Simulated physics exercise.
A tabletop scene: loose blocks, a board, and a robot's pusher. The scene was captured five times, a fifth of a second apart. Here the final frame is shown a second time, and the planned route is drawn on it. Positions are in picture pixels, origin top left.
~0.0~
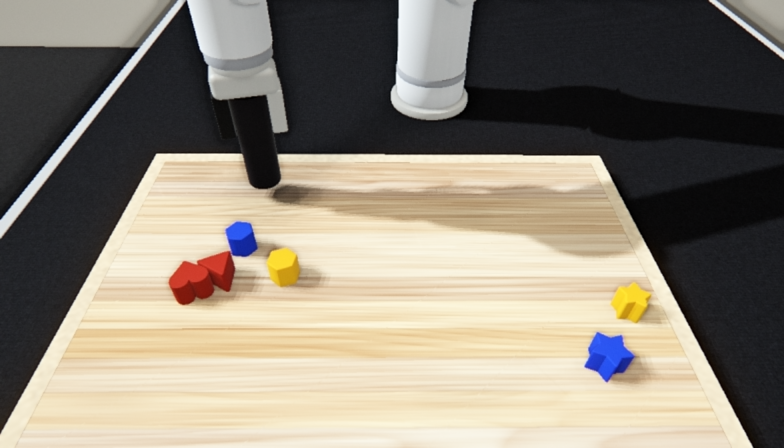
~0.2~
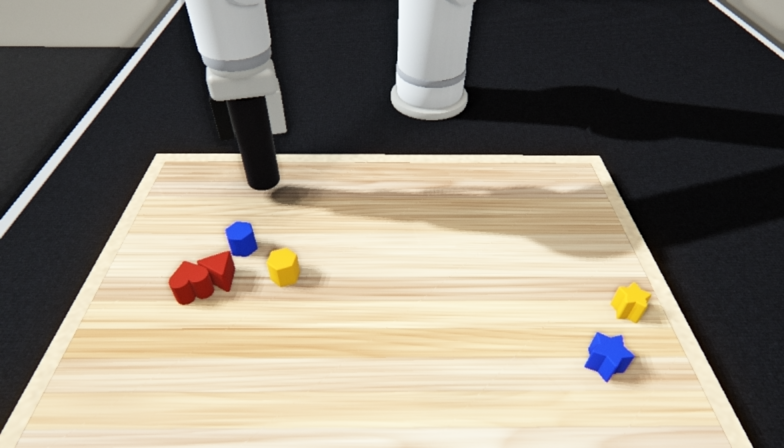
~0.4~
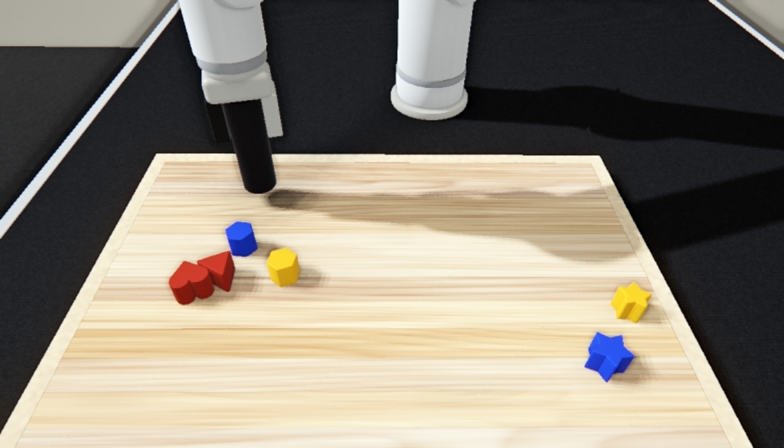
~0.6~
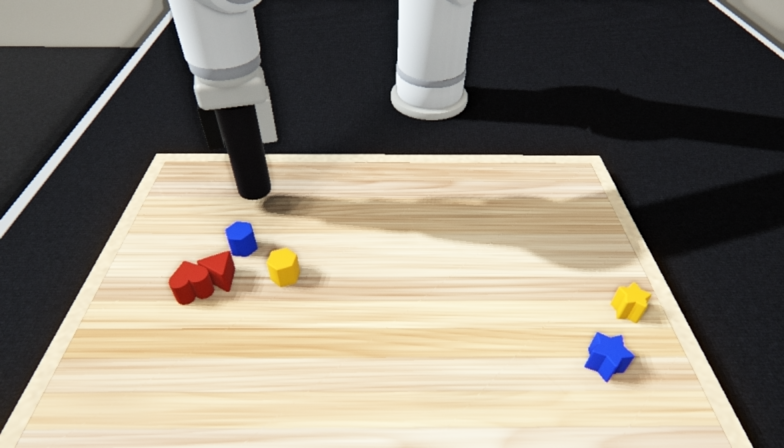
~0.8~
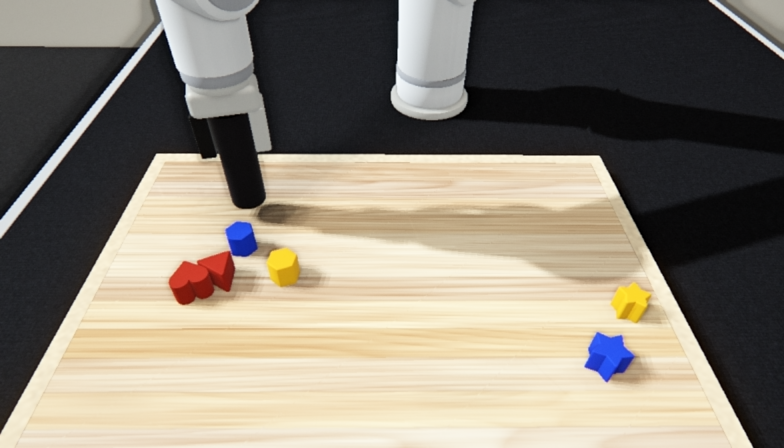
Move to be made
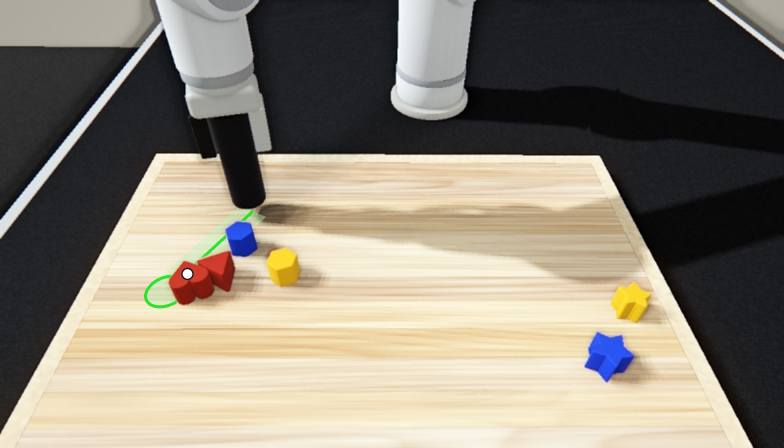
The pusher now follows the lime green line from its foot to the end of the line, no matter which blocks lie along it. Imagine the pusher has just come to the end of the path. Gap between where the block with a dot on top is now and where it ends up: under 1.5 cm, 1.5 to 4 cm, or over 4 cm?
The answer is 1.5 to 4 cm.
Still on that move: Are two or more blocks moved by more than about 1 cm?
Yes, that is how it ends up.
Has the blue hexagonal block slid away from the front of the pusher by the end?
Yes, it checks out.
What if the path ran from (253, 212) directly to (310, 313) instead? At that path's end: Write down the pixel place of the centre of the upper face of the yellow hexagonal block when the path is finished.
Its top centre is at about (317, 323).
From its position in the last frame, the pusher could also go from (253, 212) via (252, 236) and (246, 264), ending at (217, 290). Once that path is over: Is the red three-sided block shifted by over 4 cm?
It seems so.
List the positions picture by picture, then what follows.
In the first picture, tip of the pusher at (265, 181), middles of tops, red heart block at (187, 274), red three-sided block at (216, 261), blue hexagonal block at (239, 230).
In the second picture, pusher at (264, 182), nothing pushed.
In the third picture, pusher at (261, 185), nothing pushed.
In the fourth picture, pusher at (255, 191), nothing pushed.
In the fifth picture, pusher at (250, 200), red heart block at (187, 274), red three-sided block at (216, 261), blue hexagonal block at (239, 230).
The line goes from (253, 212) directly to (166, 291); the dot is on the red heart block.
What follows on the original path. One third of the way, pusher at (222, 224); blue hexagonal block at (237, 235), turned 30° anticlockwise.
Two thirds of the way, pusher at (193, 251); blue hexagonal block at (234, 240), turned 65° anticlockwise.
At the end, pusher at (160, 279); red heart block at (178, 290), turned 80° anticlockwise; red three-sided block unmoved; blue hexagonal block at (234, 240), turned 65° anticlockwise.
